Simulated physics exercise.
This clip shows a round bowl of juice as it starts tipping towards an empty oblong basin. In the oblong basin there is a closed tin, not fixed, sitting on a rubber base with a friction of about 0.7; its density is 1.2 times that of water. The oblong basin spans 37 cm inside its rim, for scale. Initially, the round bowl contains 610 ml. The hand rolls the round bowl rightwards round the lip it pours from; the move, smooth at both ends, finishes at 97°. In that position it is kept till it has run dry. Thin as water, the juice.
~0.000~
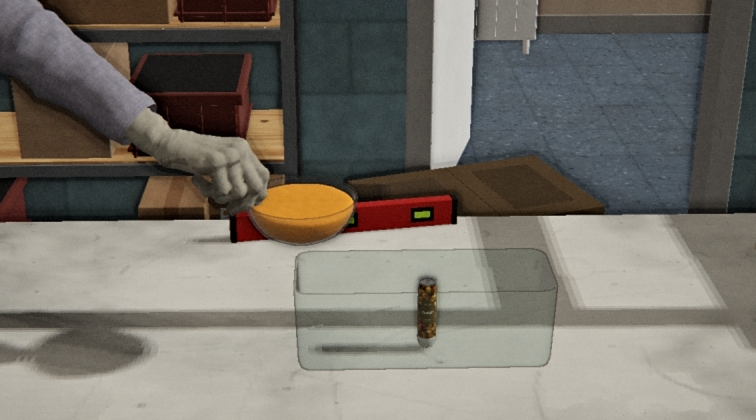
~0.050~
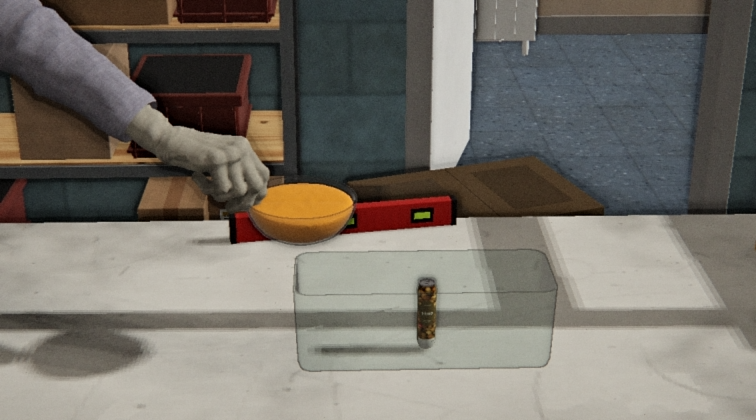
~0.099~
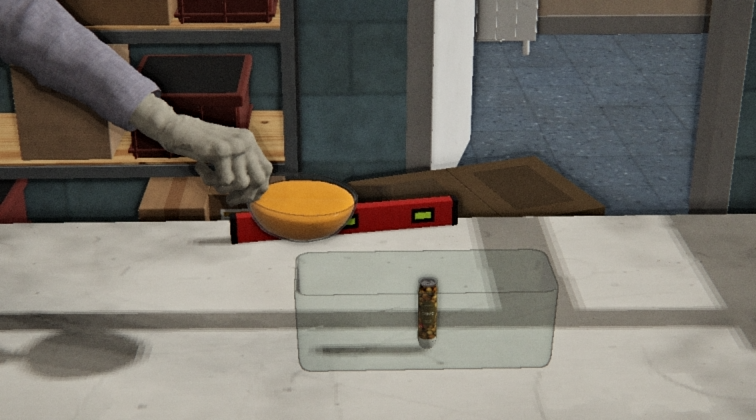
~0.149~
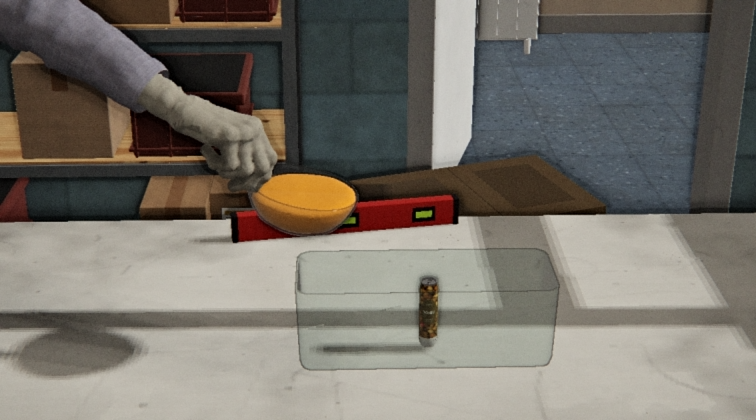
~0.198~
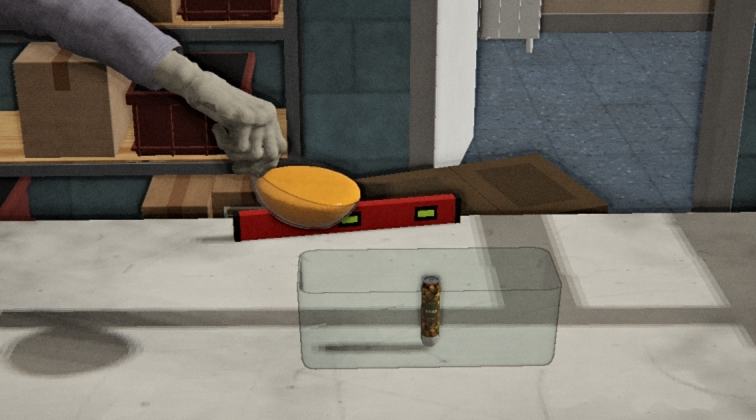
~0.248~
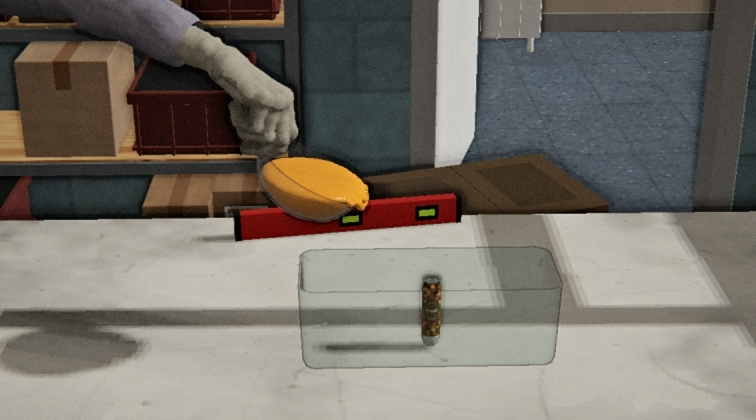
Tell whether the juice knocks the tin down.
The juice does not knock it down.
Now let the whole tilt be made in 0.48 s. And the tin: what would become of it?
Outcome - the tin remains standing.
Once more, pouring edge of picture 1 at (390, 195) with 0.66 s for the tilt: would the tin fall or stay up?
Then the tin comes down.
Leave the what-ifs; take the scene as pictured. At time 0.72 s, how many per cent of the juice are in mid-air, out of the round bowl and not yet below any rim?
Close to 4 in every hundred parts.
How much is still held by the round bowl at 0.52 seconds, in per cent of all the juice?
Near 14 in a hundred.
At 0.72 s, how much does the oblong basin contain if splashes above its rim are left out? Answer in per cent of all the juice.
I'd put it at roughly 96 per cent.
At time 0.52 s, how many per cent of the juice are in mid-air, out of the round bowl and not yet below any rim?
Share: Roughly 62 per cent.
Then, 0.52 s in, the tilt is 87° and 14 per cent is still to pour; the tin stands where it began.
Then, 0.72 s in, the tilt is 97° and 0 per cent is still to pour; the tin stands where it began.
Then, 0.93 s in, the tilt is 97° and 0 per cent is still to pour; the tin stands where it began.
Then, 1.16 s in, the tilt is 97° and 0 per cent is still to pour; the tin stands where it began.
Finally, the tin stands where it began.
